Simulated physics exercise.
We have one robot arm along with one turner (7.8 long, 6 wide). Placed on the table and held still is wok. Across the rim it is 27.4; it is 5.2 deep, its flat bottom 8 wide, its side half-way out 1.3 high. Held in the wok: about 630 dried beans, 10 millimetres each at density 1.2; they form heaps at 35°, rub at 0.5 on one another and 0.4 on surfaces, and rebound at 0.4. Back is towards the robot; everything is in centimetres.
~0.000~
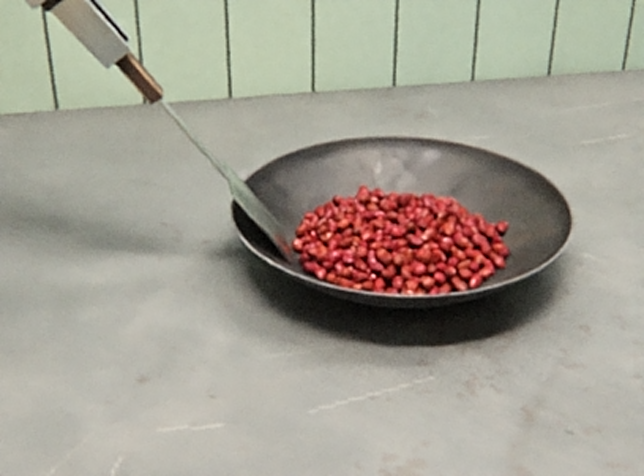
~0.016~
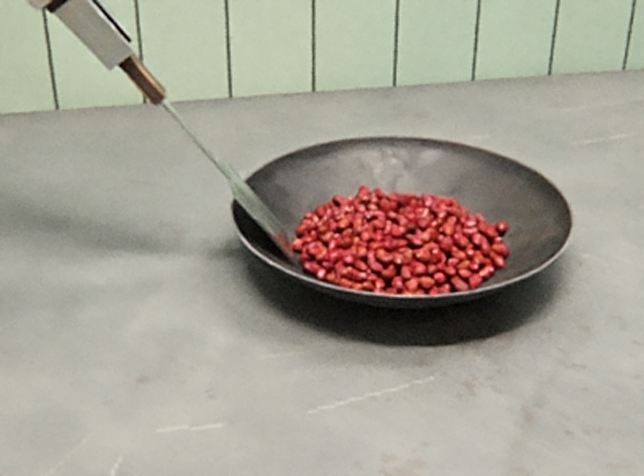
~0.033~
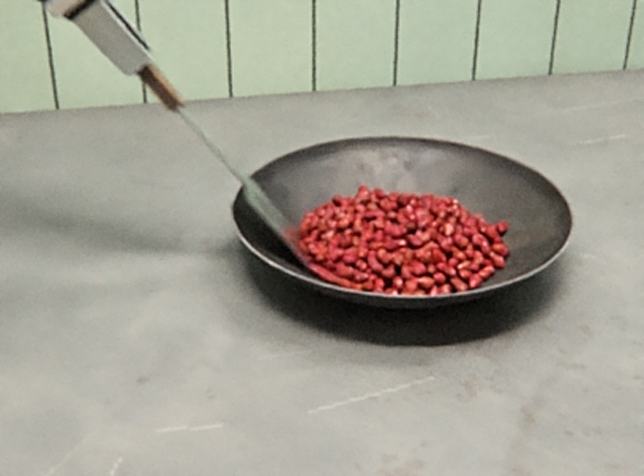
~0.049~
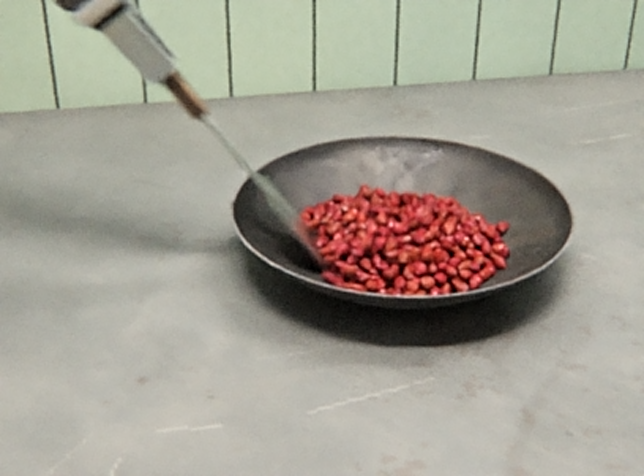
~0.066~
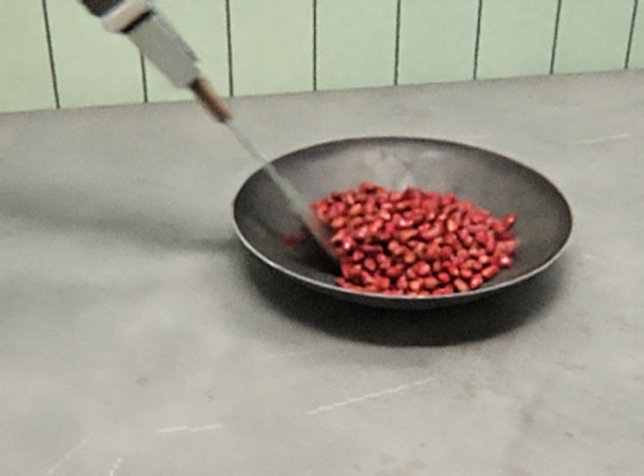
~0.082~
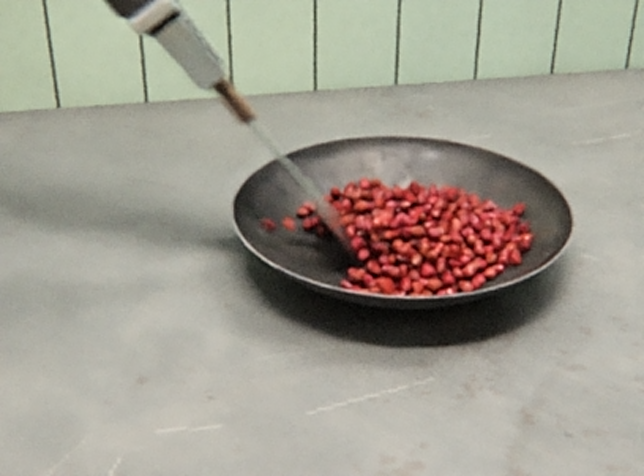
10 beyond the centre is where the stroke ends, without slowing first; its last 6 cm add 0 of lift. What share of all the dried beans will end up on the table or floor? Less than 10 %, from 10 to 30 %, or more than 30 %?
More than 30 %.
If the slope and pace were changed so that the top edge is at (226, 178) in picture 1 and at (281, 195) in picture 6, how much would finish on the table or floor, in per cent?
It comes to something like 25 %, give or take.
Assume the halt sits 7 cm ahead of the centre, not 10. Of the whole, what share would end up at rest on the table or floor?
About 20 %.
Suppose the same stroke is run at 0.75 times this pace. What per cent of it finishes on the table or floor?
About 30 per cent.
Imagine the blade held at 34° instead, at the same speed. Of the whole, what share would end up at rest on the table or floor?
Near 30 %.
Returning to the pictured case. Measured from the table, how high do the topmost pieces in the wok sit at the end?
It reaches about 5.0 cm.
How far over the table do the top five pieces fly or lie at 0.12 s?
Somewhere around 8 centimetres high.
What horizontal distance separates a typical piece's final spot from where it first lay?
Near 6 cm, measured level.
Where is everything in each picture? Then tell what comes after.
Turner top edge at (228, 177), sloping 55°; upper third of the load around (392, 232), from x 295 to 505, top at y 190; 632 in the wok, in the first picture.
Turner top edge at (231, 178), sloping 55°; upper third of the load around (393, 232), from x 295 to 505, top at y 190, in the second picture.
Turner top edge at (246, 185), sloping 55°; upper third of the load around (393, 232), from x 305 to 505, top at y 190, in the third picture.
Turner top edge at (268, 191), sloping 55°; upper third of the load around (392, 230), from x 305 to 505, top at y 190, in the fourth picture.
Turner top edge at (290, 195), sloping 55°; upper third of the load around (399, 226), from x 290 to 510, top at y 185, in the fifth picture.
Turner top edge at (312, 195), sloping 55°; upper third of the load around (410, 223), from x 270 to 525, top at y 185; 632 in the wok, in the sixth picture.
By 0.12 s, sloping 55°, highest piece 9 above the table; 630 in the wok, 2 on the blade or in flight.
By 0.16 s, sloping 55°, highest piece 9 above the table; 629 in the wok, 3 on the blade or in flight.
By 0.38 s, sloping 55°, highest piece 6 above the table; 393 in the wok, 212 on the table or floor, 27 on the blade or in flight.
By 1.43 s, sloping 55°, highest piece 5 above the table; 392 in the wok, 240 on the table or floor.
Final count, 392 in the wok, 240 on the table or floor. That is 38 % on the table or floor.
